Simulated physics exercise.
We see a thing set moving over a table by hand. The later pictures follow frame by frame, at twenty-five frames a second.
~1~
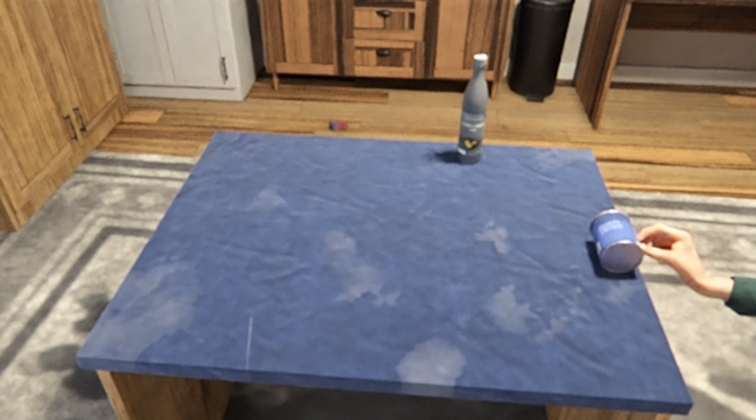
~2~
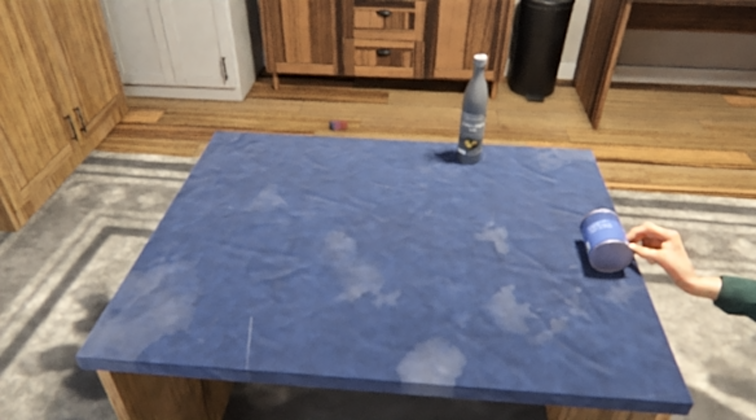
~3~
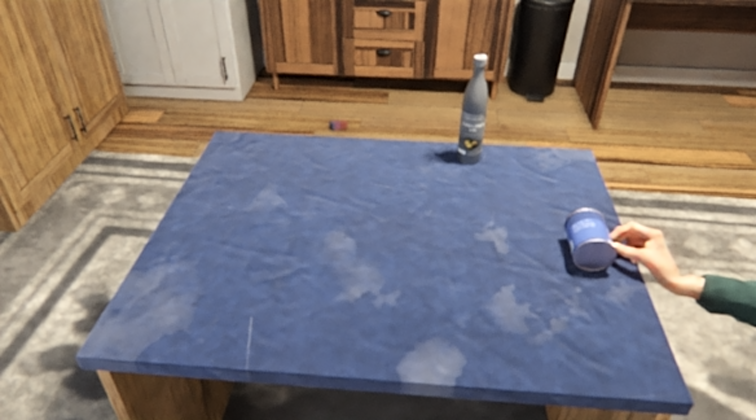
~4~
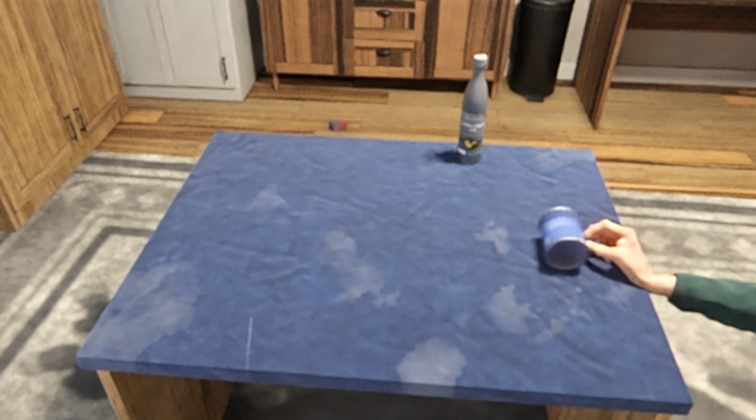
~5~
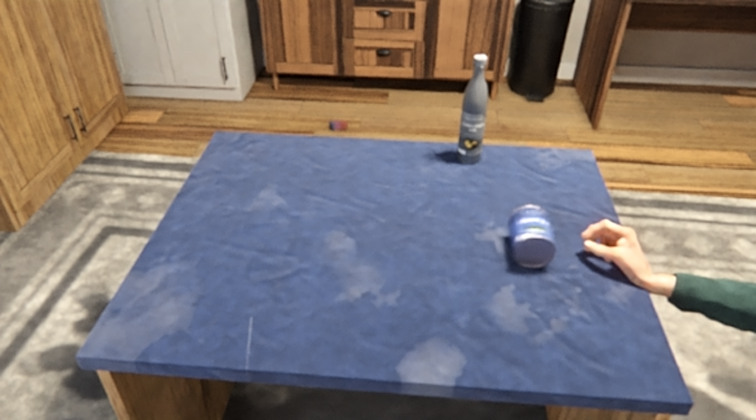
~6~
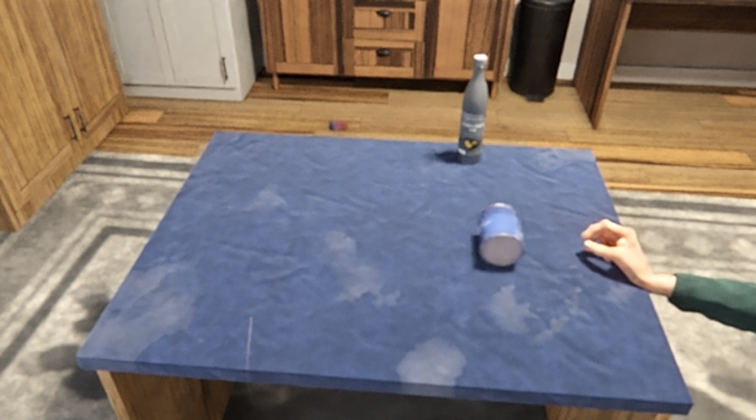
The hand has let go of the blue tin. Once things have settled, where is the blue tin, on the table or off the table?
The blue tin goes over the edge.
Then, 0.20 s on from there, blue tin shifted well along near (352, 226).
Then, 0.50 s on from there, blue tin now off the table.
Then, 0.70 s on from there, things are still on the move.
Then, 1.00 s on from there, as before.
In the end, off the table, blue tin.
